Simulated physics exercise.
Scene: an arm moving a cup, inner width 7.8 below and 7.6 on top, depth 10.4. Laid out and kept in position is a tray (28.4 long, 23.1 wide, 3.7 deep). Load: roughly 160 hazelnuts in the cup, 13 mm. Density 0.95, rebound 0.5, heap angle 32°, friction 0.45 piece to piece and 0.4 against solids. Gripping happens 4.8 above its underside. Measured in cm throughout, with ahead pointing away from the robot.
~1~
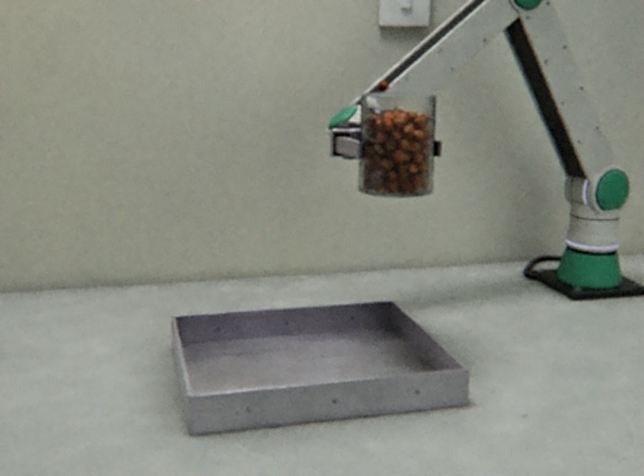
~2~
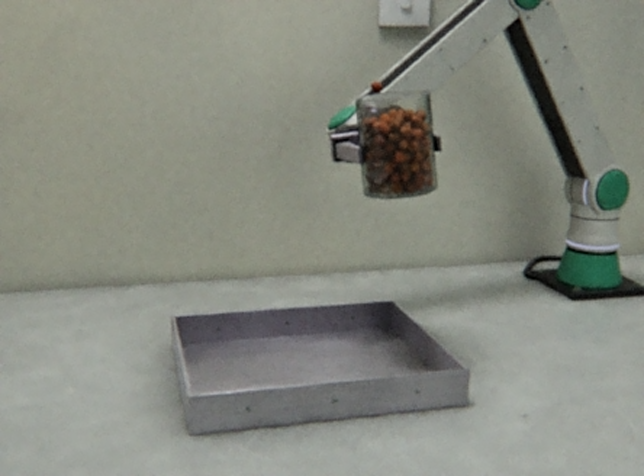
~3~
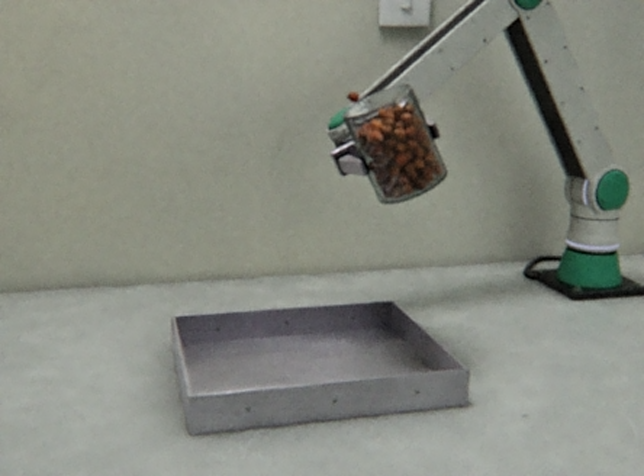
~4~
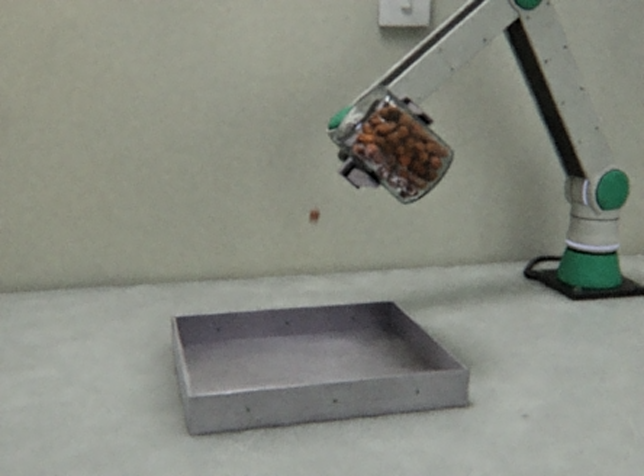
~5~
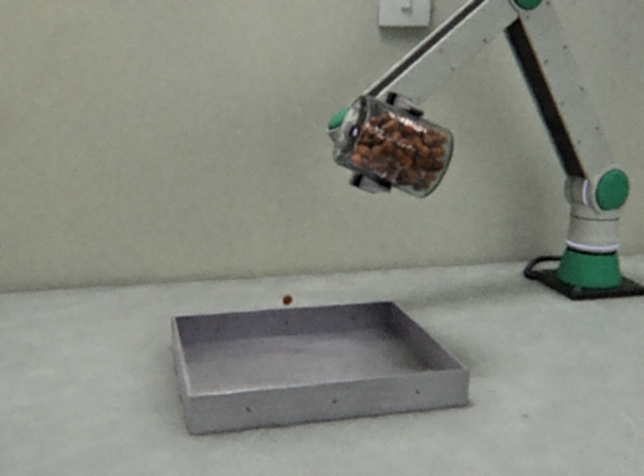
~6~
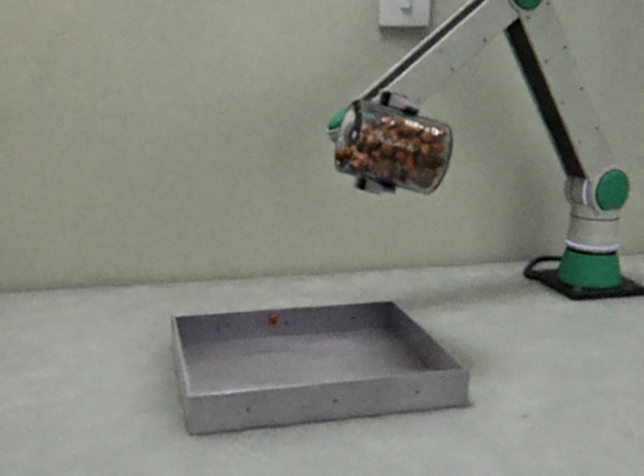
A robotic arm tilts a clear cup of brown nuts to the left until it lies nearly on its side above a gray tray; a single nut drops from it into the tray while the rest stay inside.
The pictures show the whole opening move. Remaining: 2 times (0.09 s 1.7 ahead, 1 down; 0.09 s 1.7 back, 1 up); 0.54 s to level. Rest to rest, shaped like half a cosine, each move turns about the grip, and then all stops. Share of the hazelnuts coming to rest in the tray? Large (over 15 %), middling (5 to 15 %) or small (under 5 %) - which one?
Middling.
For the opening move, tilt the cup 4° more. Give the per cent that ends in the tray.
Roughly 15 percent.
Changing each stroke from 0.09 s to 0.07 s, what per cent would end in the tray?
In that case some 15 per cent.
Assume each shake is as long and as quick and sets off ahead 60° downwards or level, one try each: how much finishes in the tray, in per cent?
Try one gives about 5 in a hundred, try two about 20 in a hundred.
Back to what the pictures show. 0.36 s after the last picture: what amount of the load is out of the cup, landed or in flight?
I'd say some 5 percent.
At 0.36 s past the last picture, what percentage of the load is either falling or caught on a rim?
About 4 per cent.
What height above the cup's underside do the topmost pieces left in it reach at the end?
I'd say near 9.5 cm from the bottom.
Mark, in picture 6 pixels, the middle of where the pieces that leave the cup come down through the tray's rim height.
Around (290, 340).
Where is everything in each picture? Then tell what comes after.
Cup middle at (397, 145), level; upper third of the load around (396, 132), from x 365 to 425, top at y 85; 164 in the cup, in the first picture.
Cup middle at (397, 145), tilted 7° forward; upper third of the load around (395, 131), from x 365 to 430, top at y 90, in the second picture.
Cup middle at (395, 145), tilted 26° forward; upper third of the load around (398, 133), from x 355 to 435, top at y 100; 163 in the cup, 1 in flight or on a rim, in the third picture.
Cup middle at (394, 146), tilted 49° forward; upper third of the load around (396, 133), from x 315 to 445, top at y 110; 163 in the cup, 1 in flight or on a rim, in the fourth picture.
Cup middle at (394, 147), tilted 68° forward; upper third of the load around (403, 133), from x 290 to 440, top at y 120; 163 in the cup, 1 in the tray, in the fifth picture.
Cup middle at (394, 148), tilted 75° forward; upper third of the load around (404, 135), from x 275 to 440, top at y 120; 163 in the cup, 1 in the tray, in the sixth picture.
Then, 0.36 s later, tilted 75° forward, highest piece 28 above the table; 152 in the cup, 6 in the tray, 6 in flight or on a rim.
Then, 0.72 s later, tilted 19° forward, highest piece 31 above the table; 149 in the cup, 15 in the tray.
Then, 1.10 s later, level, highest piece 30 above the table; 149 in the cup, 15 in the tray.
Then, 2.15 s later, level, highest piece 30 above the table; 149 in the cup, 15 in the tray.
At rest, 149 in the cup, 15 in the tray. That is 9 % in the tray.
